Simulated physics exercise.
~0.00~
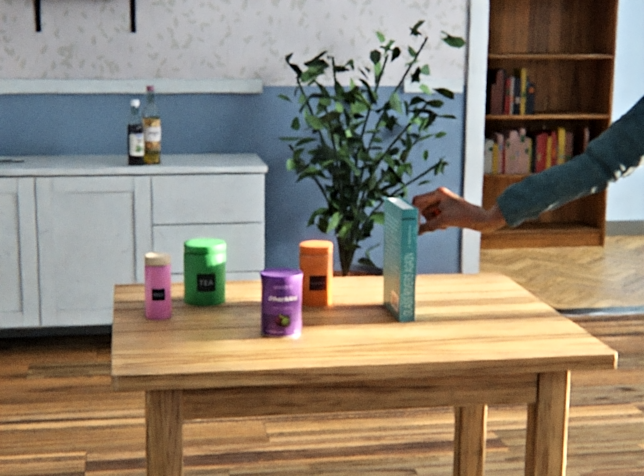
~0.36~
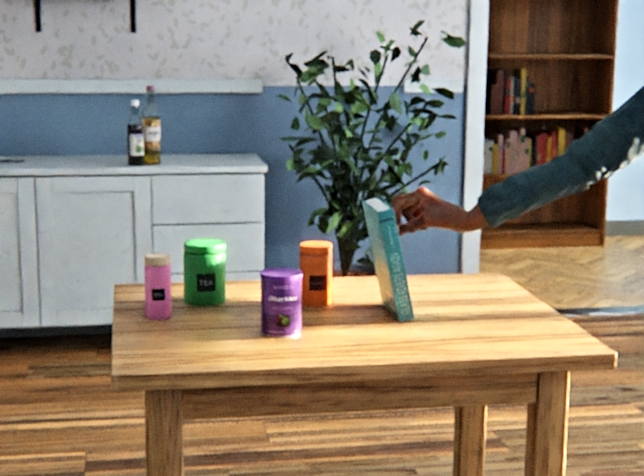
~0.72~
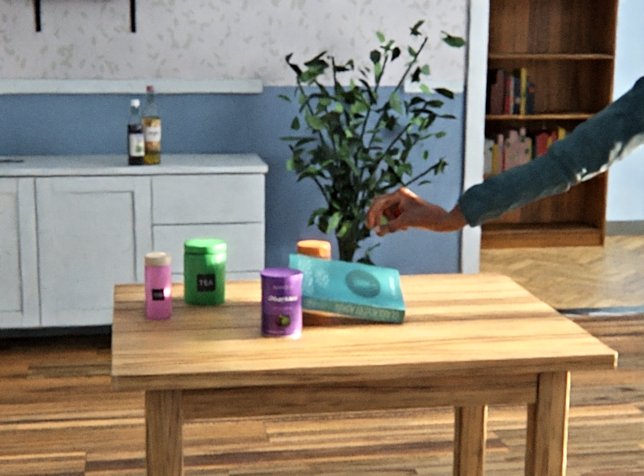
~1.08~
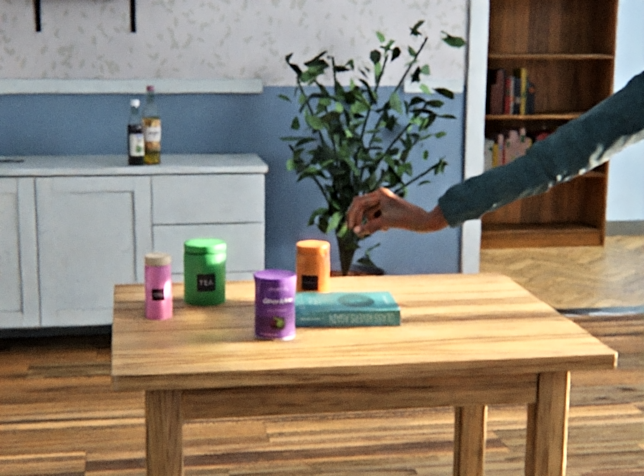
At the start, a turquoise book stands upright on a wooden table beside a purple canister, with pink, green and orange containers nearby, while a hand reaches in from the right and meets the book near its top. The hand pushes left, and the book tilts over in that direction. It keeps falling toward the containers, coming down slanted behind the purple canister and partly hiding the orange jar. The book then drops flat, and the purple canister shifts slightly. At the end, the book lies on the table, toppled, with the hand hovering above and the containers still standing.
